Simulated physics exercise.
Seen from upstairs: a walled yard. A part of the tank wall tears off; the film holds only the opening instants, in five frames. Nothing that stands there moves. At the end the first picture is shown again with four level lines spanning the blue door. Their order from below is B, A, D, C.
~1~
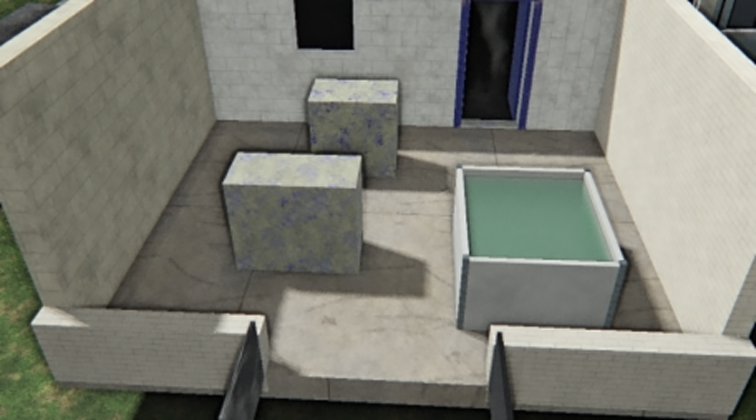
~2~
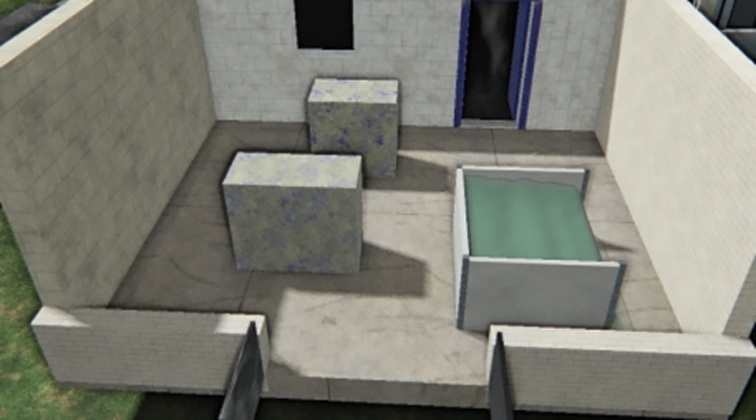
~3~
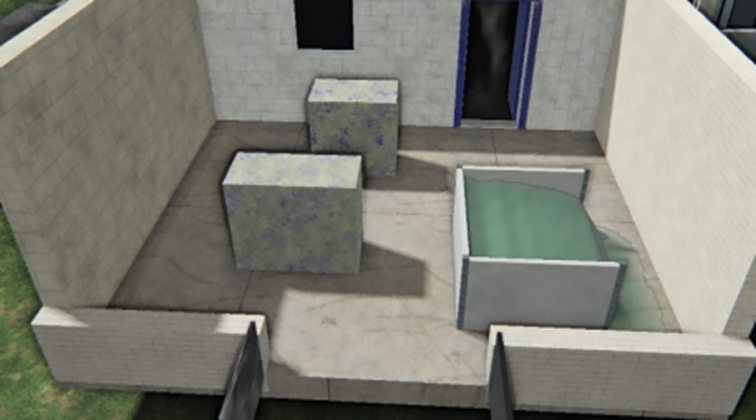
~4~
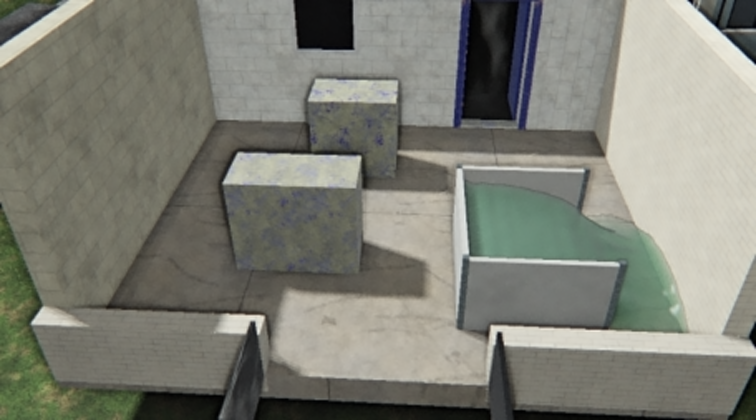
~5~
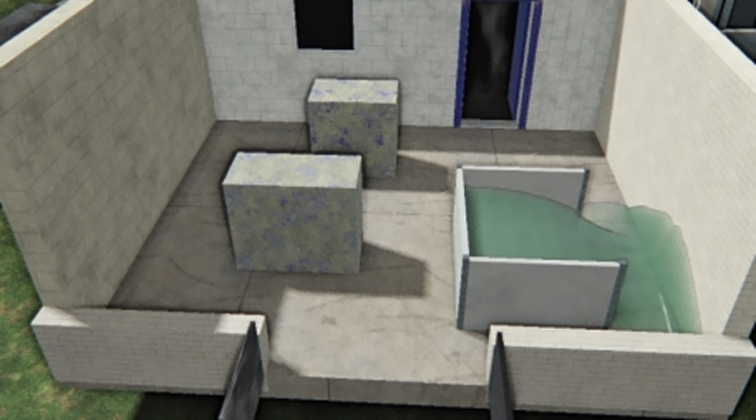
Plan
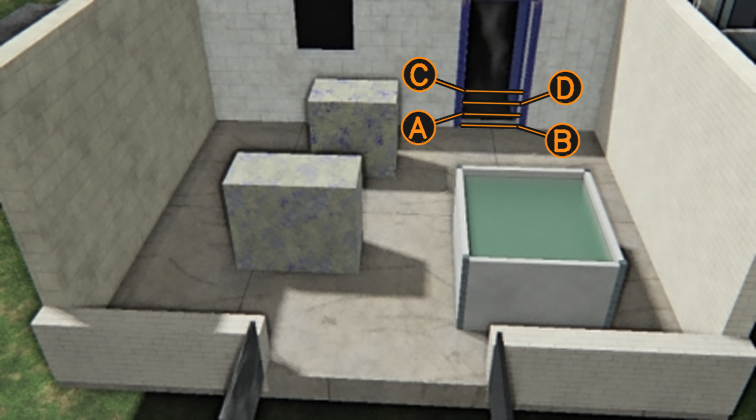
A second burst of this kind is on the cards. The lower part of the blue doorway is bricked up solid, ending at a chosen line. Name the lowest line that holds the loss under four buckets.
Take A.
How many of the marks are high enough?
Three of the four.
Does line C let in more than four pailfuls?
No, that is safe.
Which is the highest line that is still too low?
The answer is B.
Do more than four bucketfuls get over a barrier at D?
No, not at all.
In orange, A at (490, 114); B at (489, 125); C at (493, 91); D at (492, 103); from the bottom up B, A, D, C.
If A is chosen, a splash gets over, under a bucket.
If B is chosen, about 15 bucketfuls get in.
If C is chosen, nothing gets over.
If D is chosen, nothing gets over.
